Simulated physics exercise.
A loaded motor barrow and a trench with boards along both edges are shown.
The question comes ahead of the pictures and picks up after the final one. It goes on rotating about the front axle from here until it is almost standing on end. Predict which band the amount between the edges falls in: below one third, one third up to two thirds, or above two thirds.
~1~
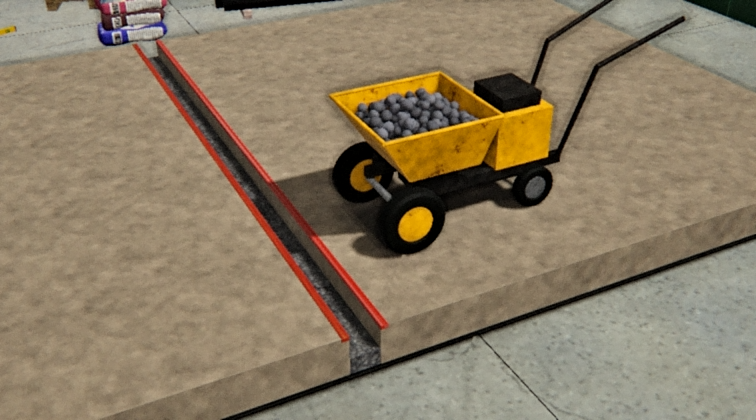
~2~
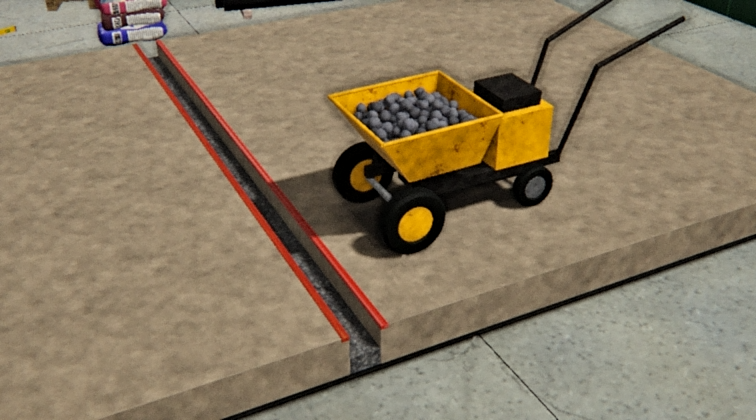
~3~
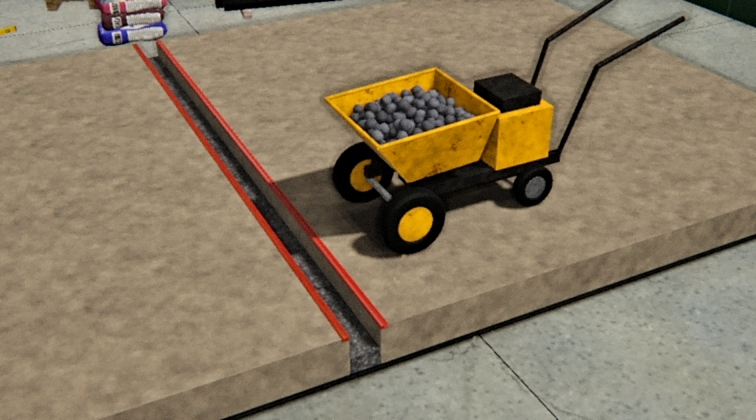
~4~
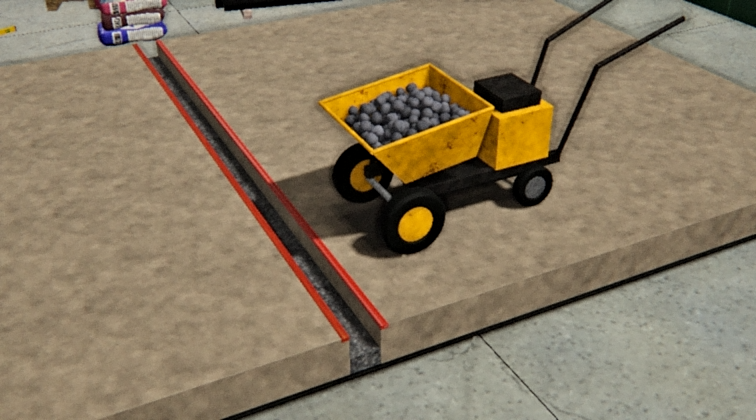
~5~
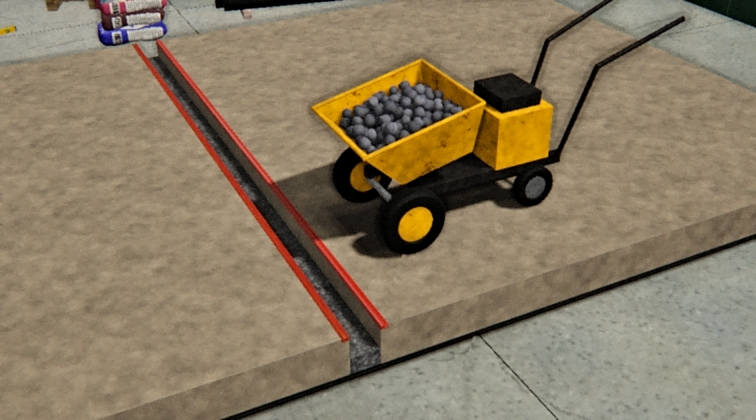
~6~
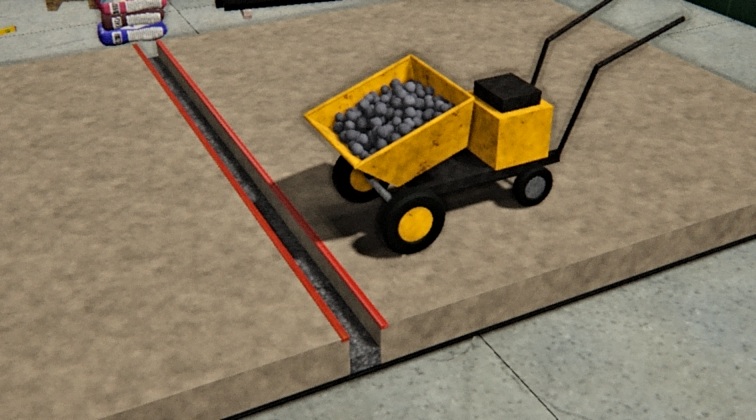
It falls below one third.
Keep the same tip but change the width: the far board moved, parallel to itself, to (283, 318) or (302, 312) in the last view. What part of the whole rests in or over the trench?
In order: 80 per cent, then 50 per cent.
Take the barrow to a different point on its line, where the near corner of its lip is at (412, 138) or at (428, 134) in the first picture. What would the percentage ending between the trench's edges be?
40 and 40 percent, in that order.
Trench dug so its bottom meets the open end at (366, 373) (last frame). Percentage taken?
10 %.
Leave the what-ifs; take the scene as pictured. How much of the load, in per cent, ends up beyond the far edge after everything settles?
Share: Near 50 %.
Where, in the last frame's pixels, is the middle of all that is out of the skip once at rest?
Somewhere around (258, 254) in the last picture.
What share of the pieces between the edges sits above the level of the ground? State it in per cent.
10 in a hundred.
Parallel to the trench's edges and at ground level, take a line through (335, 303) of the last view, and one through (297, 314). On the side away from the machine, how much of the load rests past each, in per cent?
About 50 % and 30 %.
Soon, skip tipped steeply; all in the skip.
A while on, skip tipped right over; most in the skip; a stray few in or heaped over the trench; about a quarter beyond it; a stray few falling.
Towards the end, skip tipped right over; about a third in the skip; a small part in or heaped over the trench; about half beyond it.
Finally, skip tipped right over; about a third in the skip; a small part in or heaped over the trench; about half beyond it.
